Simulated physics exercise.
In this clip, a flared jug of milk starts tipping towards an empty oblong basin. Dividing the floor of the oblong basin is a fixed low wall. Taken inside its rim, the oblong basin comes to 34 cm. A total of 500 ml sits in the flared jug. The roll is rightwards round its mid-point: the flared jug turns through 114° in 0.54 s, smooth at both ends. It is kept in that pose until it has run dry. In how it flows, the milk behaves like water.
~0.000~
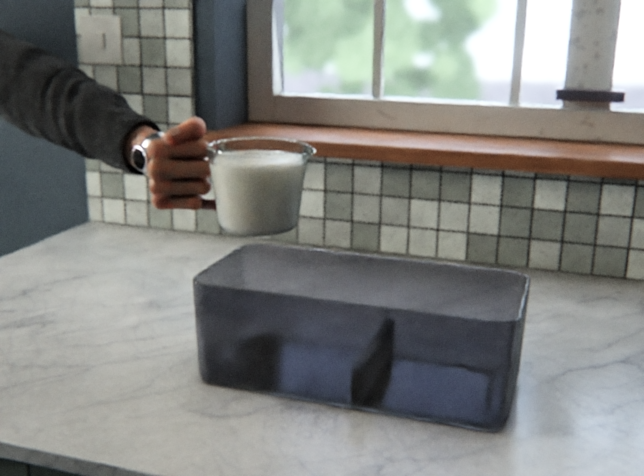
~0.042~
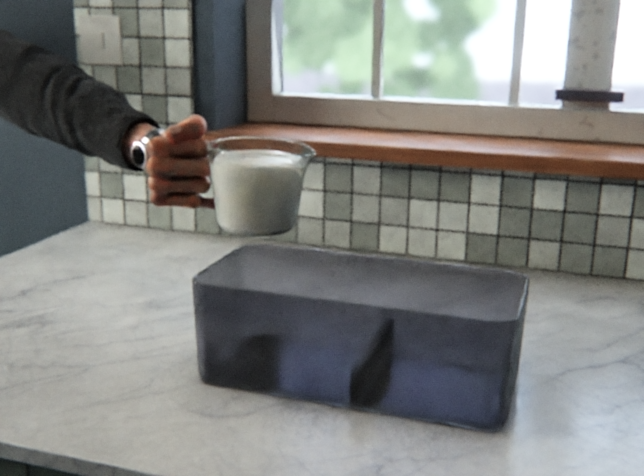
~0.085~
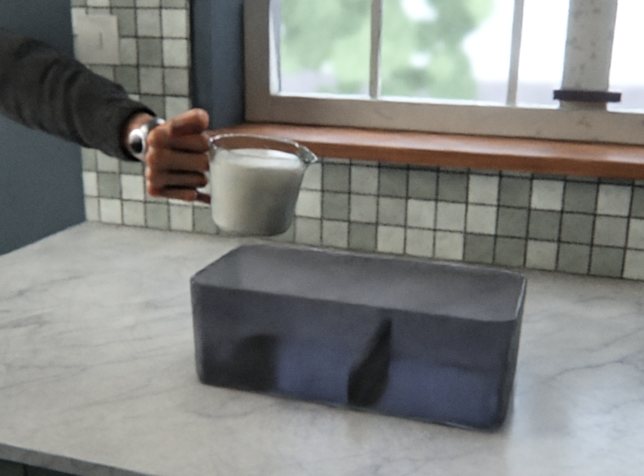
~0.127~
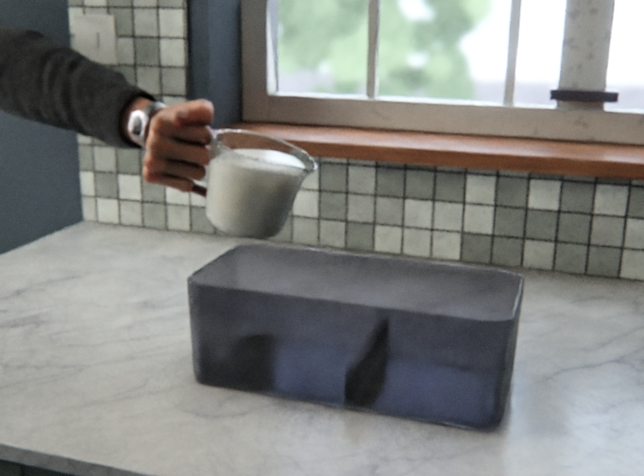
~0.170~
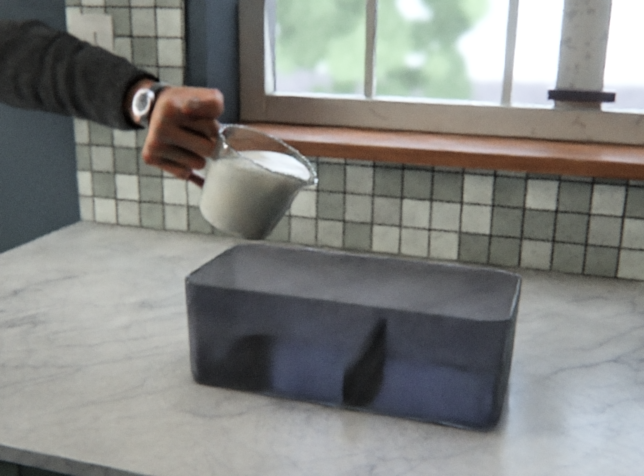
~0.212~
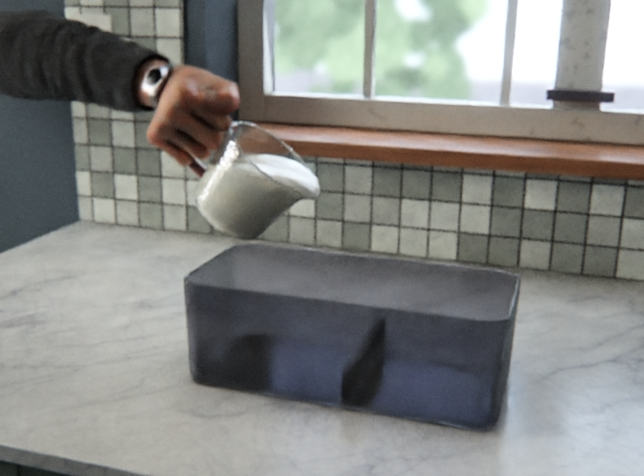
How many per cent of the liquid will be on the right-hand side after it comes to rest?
Some 12 per cent will be on the right-hand side.
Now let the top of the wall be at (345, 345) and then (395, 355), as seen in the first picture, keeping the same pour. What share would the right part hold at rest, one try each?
40 then 15 %.
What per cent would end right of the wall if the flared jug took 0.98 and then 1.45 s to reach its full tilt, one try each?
Try 1: 15 %; try 2: 20 %.
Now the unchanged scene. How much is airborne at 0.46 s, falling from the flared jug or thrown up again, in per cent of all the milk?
Roughly 18 percent.
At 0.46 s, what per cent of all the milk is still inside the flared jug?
Remaining: Near 30 % of the total.
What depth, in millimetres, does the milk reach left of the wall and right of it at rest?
Final levels - left approx 16 mm, right approx 2 mm.
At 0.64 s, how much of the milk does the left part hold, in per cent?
I'd put it near 88 percent.
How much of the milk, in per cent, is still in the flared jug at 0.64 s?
I reckon near 2 per cent still sits there.
After 0.46 s the tilt is 108° and 29 per cent is still to pour, 50 is left of the wall and 3 right of it.
After 0.64 s the tilt is 114° and 2 per cent is still to pour, 88 is left of the wall and 5 right of it.
After 0.83 s the tilt is 114° and 0 per cent is still to pour, 87 is left of the wall and 11 right of it.
After 1.04 s the tilt is 114° and 0 per cent is still to pour, 86 is left of the wall and 12 right of it.
In the end 86 per cent lies left of the wall, 12 right of it and 2 outside.
